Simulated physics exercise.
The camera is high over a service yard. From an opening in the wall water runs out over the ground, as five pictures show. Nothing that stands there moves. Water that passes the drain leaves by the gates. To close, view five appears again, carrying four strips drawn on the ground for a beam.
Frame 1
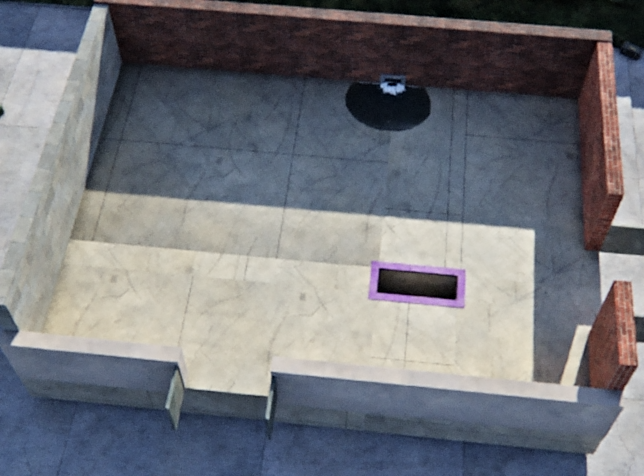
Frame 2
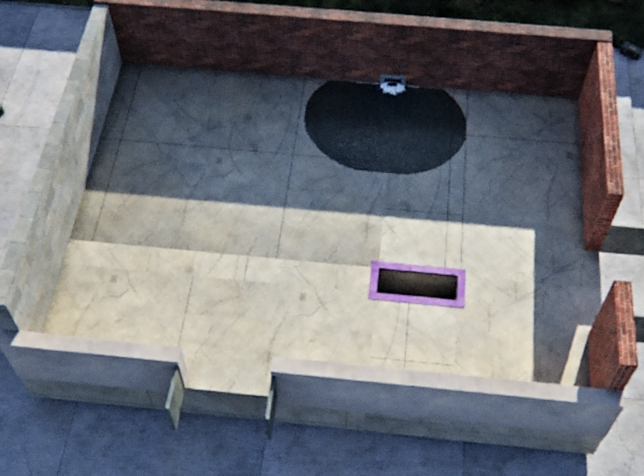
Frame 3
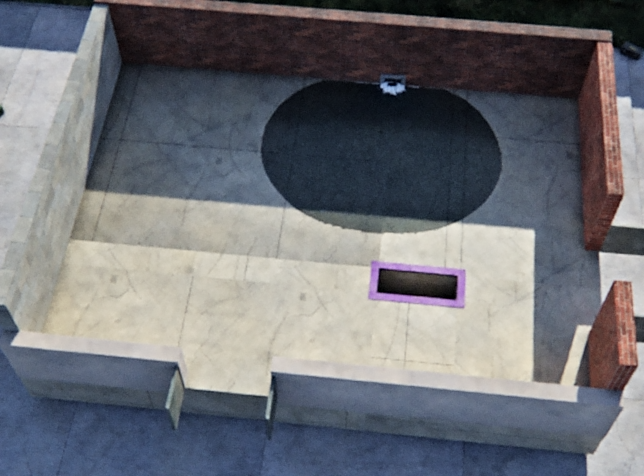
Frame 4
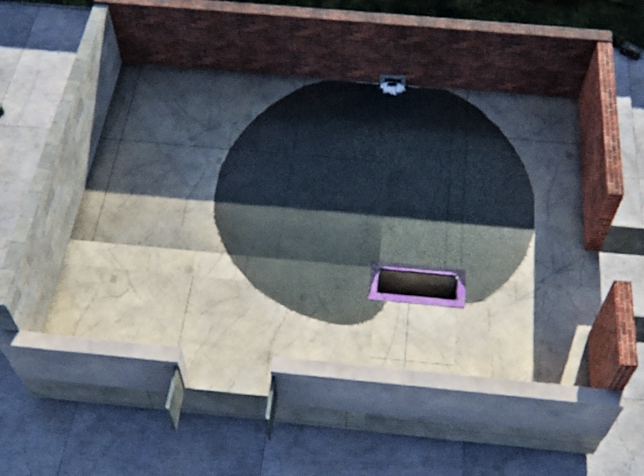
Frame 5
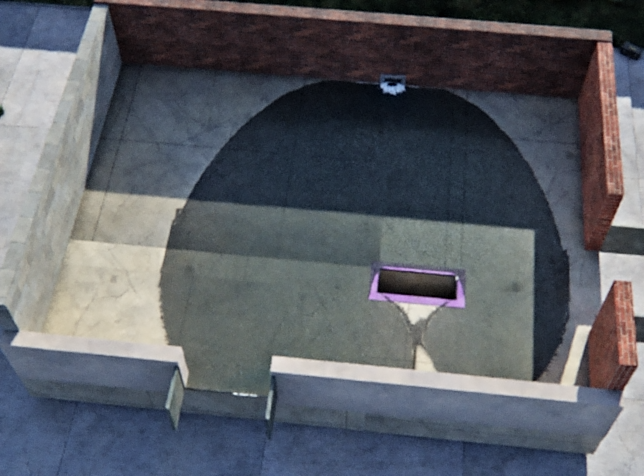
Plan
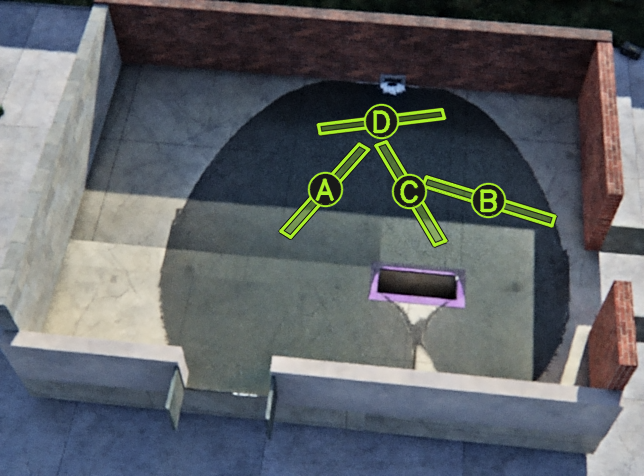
Dark water spreading from an outfall at the back brick wall across a walled yard, reaching and surrounding a purple-edged gully.
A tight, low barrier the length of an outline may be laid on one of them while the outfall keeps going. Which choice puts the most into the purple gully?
Spot A.
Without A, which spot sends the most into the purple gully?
It is B.
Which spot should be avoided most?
Here it is spot D.
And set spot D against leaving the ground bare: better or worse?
Spot D is worse.
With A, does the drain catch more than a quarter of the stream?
Yes, it does.
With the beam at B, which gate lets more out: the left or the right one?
The left one.
On the marked copy, A from (285, 234) to (363, 146); B from (424, 181) to (553, 221); C from (381, 143) to (440, 242); D from (319, 129) to (443, 113).
For spot A, about 29 % of the stream runs into the purple gully, about 66 % out by the gates.
For spot B, about 18 % of the stream runs into the purple gully, about 74 % out by the gates.
For spot C, about 13 % of the stream runs into the purple gully, about 82 % out by the gates.
For spot D, about 5 % of the stream runs into the purple gully, about 88 % out by the gates.
